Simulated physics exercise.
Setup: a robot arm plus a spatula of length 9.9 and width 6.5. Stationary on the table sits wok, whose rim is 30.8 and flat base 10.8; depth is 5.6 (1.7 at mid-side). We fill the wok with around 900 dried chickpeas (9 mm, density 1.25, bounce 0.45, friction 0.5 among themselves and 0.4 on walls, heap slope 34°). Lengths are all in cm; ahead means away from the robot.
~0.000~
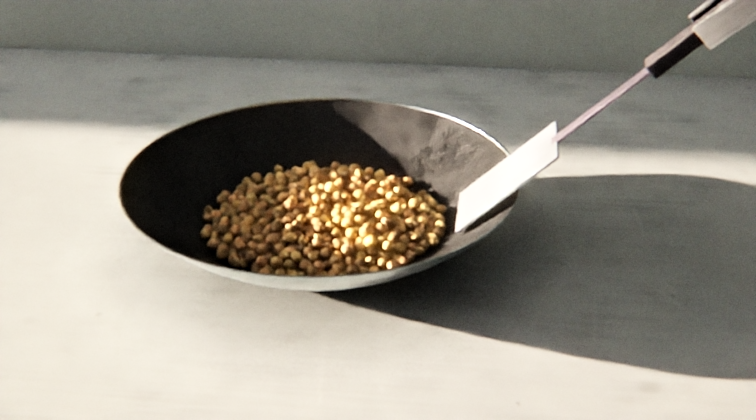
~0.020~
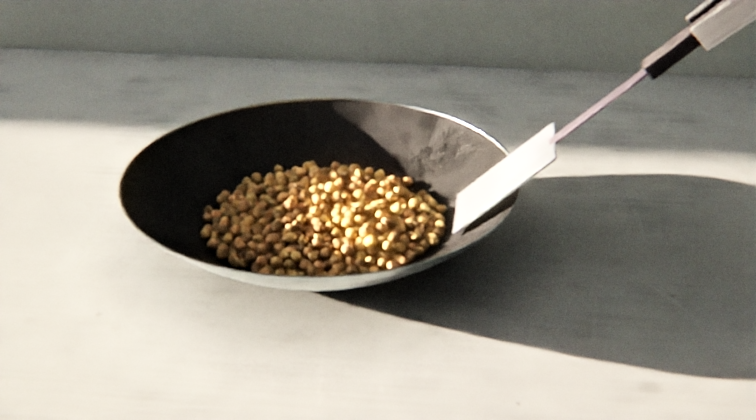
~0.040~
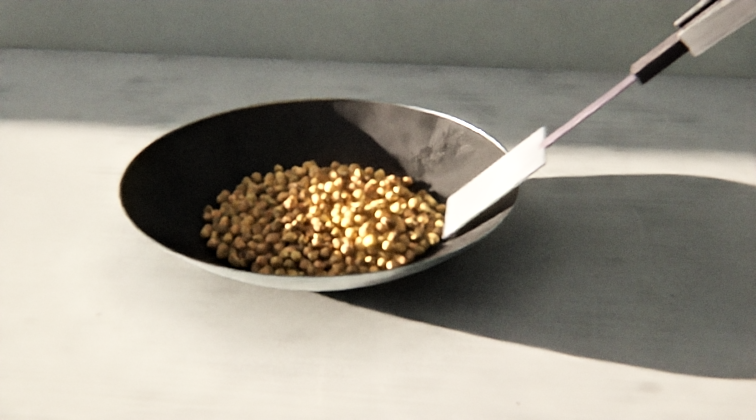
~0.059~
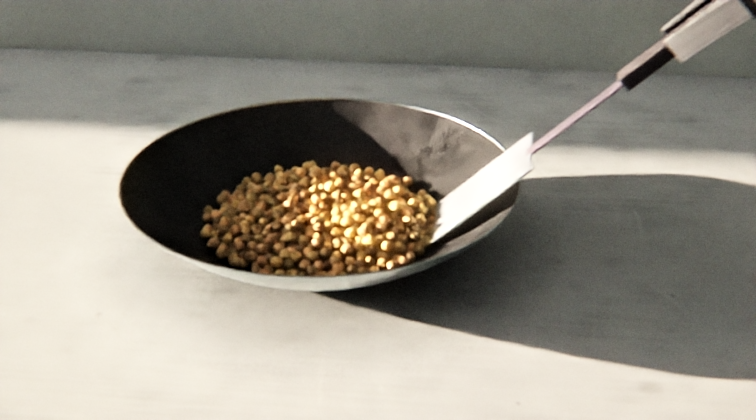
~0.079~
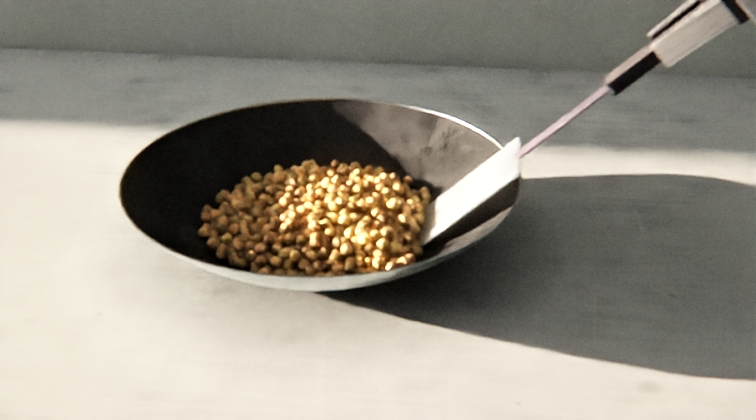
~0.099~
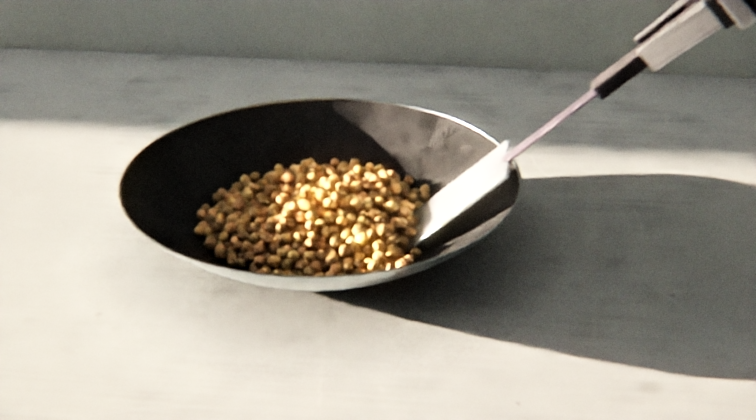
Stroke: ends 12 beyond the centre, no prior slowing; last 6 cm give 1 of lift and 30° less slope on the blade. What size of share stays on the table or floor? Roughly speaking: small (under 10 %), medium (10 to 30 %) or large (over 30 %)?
Roughly, small, under 10 %.
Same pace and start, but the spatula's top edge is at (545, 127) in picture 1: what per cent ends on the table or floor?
About 10 per cent.
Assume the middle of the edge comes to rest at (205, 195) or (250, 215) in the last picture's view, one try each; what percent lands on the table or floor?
First try about 0 percent, second about 0 percent.
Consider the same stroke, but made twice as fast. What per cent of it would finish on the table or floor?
Roughly 20 in a hundred.
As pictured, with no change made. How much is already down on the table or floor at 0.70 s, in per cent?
5 %.
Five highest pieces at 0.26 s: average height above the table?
About 4 cm.
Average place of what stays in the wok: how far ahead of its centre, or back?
Ahead of centre, roughly 4.5 centimetres.
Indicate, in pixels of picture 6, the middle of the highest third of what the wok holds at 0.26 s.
I'd point to about (273, 205).
After 0.26 s, sloping 43°, highest piece 4 above the table; 900 in the wok.
After 0.42 s, sloping 36°, highest piece 5 above the table; 900 in the wok.
After 0.70 s, sloping 13°, highest piece 7 above the table; 860 in the wok, 39 on the table or floor, 1 on the blade or in flight.
After 1.75 s, sloping 13°, highest piece 7 above the table; 857 in the wok, 43 on the table or floor.
In the end, 857 in the wok, 43 on the table or floor. That is 5 % on the table or floor.
